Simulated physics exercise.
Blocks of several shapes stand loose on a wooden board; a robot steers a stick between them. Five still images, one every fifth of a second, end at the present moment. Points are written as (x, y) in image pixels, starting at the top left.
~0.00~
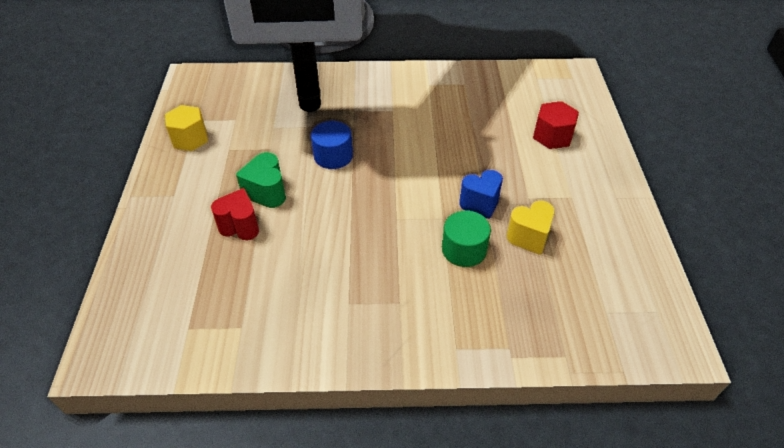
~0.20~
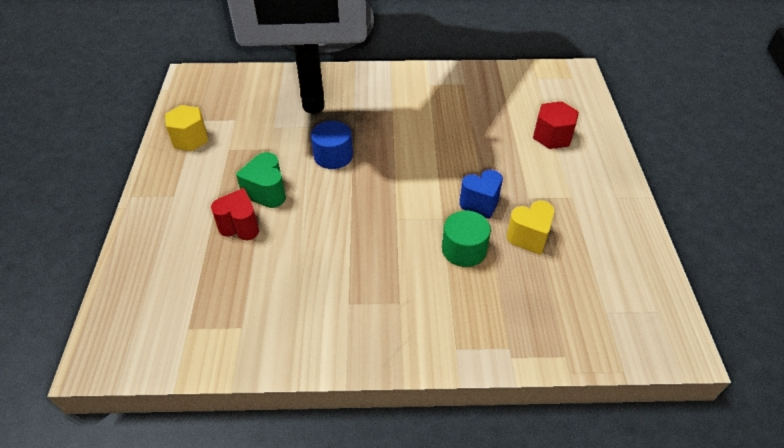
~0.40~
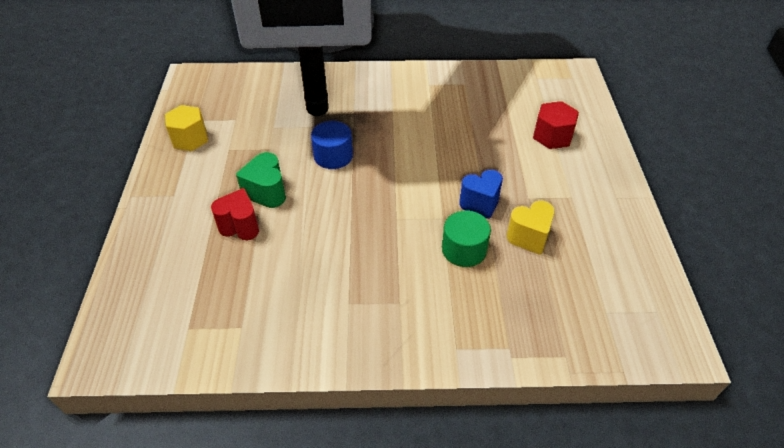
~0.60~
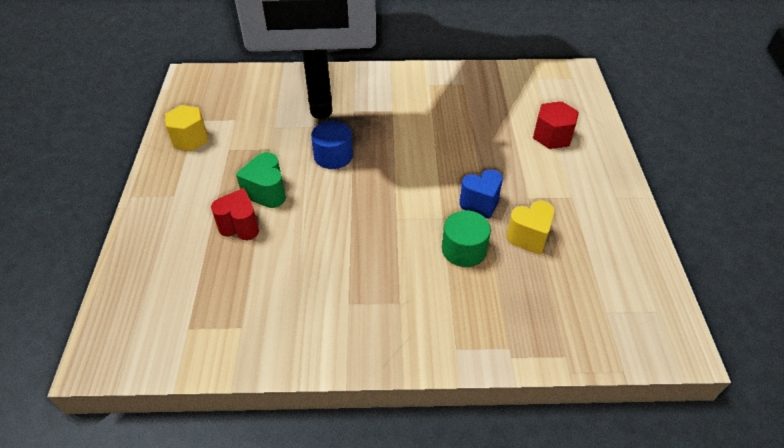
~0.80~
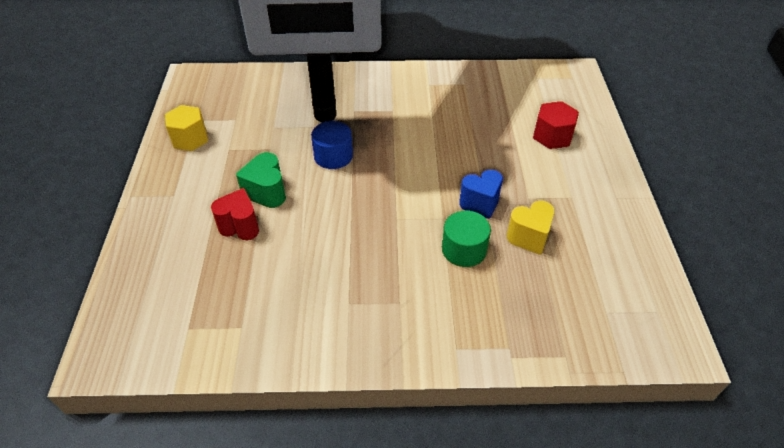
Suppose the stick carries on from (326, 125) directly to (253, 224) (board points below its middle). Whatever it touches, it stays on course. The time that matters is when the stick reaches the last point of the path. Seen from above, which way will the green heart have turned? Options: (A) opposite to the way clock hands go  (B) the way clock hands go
My answer is option B.
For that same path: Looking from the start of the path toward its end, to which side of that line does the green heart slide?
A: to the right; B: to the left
That would be A.
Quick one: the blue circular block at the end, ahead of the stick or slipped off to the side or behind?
The stick has lost it.
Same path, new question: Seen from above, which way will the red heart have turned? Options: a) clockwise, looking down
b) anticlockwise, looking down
The correct letter is b.
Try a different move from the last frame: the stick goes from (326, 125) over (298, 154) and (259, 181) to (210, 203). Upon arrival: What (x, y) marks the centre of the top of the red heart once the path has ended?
The middle of the upper face of the red heart will lie at about (229, 225) in the picture.
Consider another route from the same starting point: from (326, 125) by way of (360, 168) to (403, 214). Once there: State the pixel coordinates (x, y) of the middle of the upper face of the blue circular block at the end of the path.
It ends at (333, 161).
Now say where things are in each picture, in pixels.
The first frame shows tip of the stick (310, 106), middles of tops, red heart (234, 204), green heart (262, 169), blue circular block (331, 133).
The second frame shows stick (314, 108), nothing pushed.
The third frame shows stick (318, 110), nothing pushed.
The fourth frame shows stick (322, 113), nothing pushed.
The fifth frame shows stick (325, 116), red heart (234, 204), green heart (262, 169), blue circular block (331, 133).
What follows on the original path. One third of the way, stick (302, 147); blue circular block (332, 138).
Two thirds of the way, stick (278, 179); green heart (249, 176), turned 20° anticlockwise; blue circular block (332, 138).
At the end, stick (250, 216); red heart (213, 221), turned 65° anticlockwise; green heart (224, 189), turned 40° clockwise; blue circular block (332, 138).
